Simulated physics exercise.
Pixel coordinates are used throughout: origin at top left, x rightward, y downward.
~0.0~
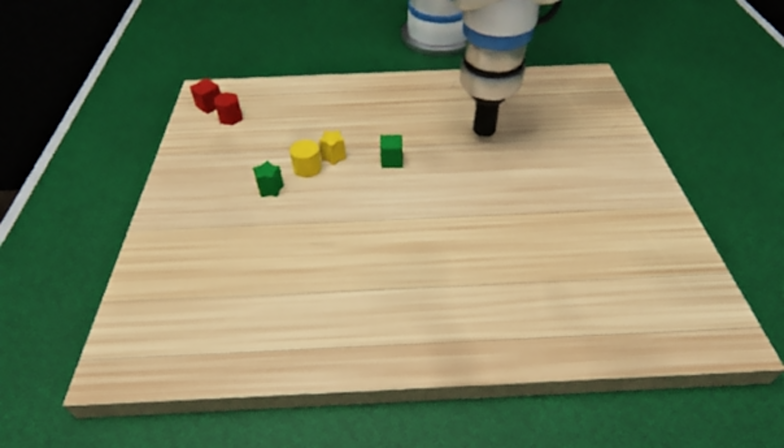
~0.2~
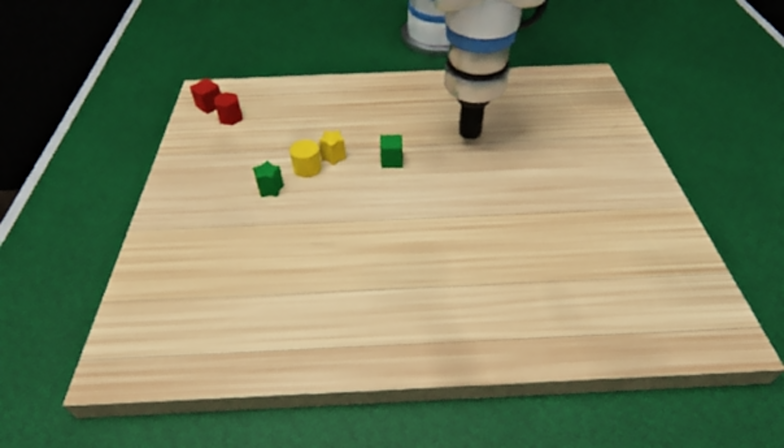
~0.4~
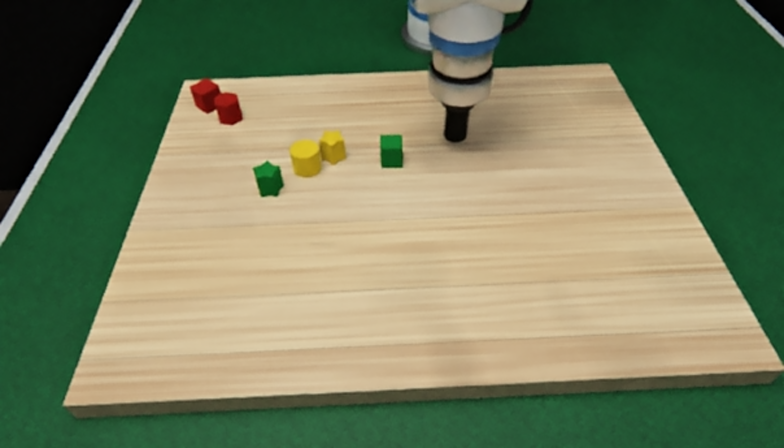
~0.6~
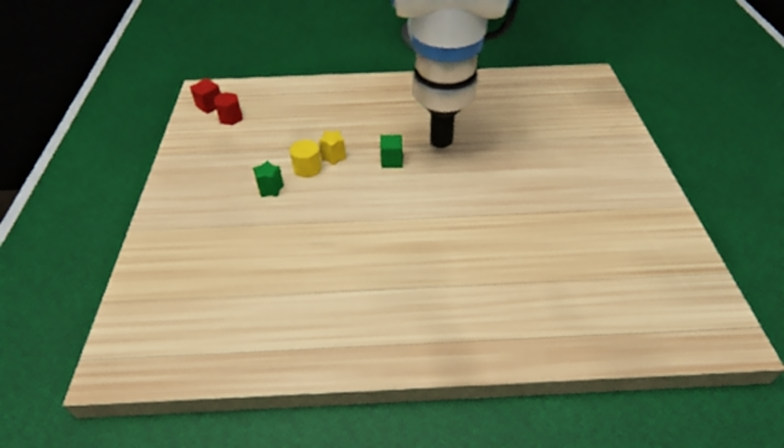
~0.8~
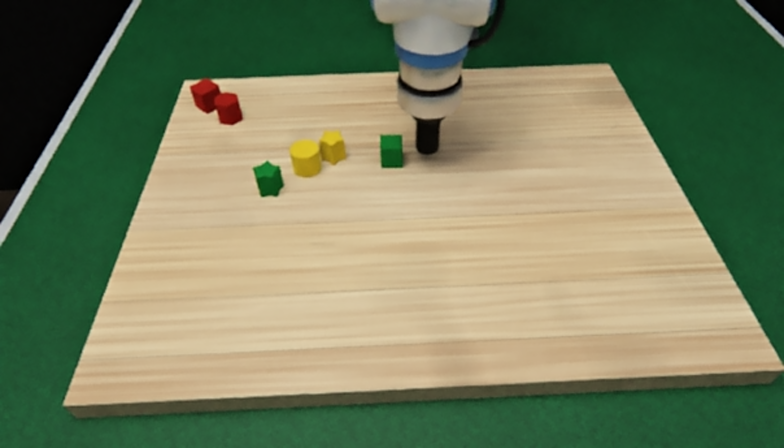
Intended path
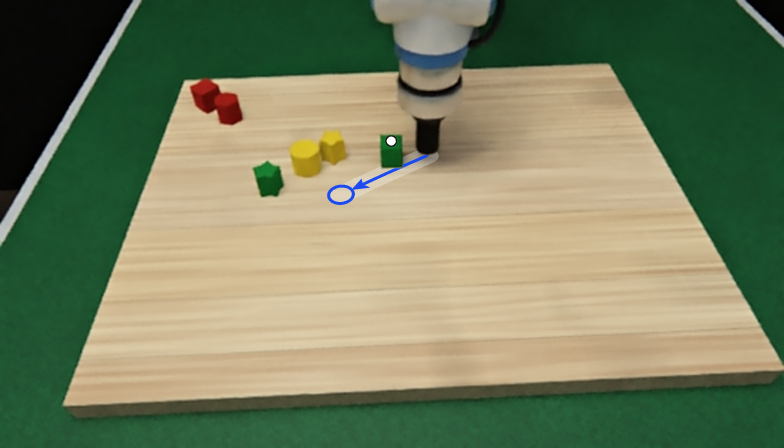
The clip opens on a wooden board holding red, yellow and green blocks toward its upper left, with a robot arm's dark stick to their right. The arm slides the stick steadily left and slightly nearer, ending just right of the green four-sided block, while every block stays still.
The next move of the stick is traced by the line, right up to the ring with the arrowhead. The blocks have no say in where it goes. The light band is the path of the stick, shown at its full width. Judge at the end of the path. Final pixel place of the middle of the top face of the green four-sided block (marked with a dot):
Pixel (366, 143).
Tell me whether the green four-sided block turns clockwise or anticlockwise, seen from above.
It makes a clockwise turn.
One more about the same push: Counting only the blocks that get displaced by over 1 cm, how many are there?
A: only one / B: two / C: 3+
The correct letter is A.
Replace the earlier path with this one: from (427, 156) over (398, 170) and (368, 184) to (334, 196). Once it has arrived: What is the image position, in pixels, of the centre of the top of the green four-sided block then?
The answer is (373, 143).
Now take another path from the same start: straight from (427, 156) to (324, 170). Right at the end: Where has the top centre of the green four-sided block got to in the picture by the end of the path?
The spot you're after is about (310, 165) in the image.
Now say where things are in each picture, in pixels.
In the first frame, stick tip (484, 130); block tops, yellow circle (304, 148); green four-sided block (391, 141).
In the second frame, stick (470, 132); blocks unchanged.
In the third frame, stick (455, 136); blocks unchanged.
In the fourth frame, stick (441, 141); blocks unchanged.
In the fifth frame, stick (427, 147); yellow circle (304, 148); green four-sided block (391, 141).
Path on the board, in a line from (427, 156) to (341, 195); the dot is on the green four-sided block.
What follows on the original path. One third of the way, stick (398, 160); green four-sided block (375, 143), turned 35° clockwise.
Two thirds of the way, stick (370, 173); green four-sided block (366, 143), turned 55° clockwise.
At the end, stick (340, 186); yellow circle in place; green four-sided block (366, 143), turned 55° clockwise.
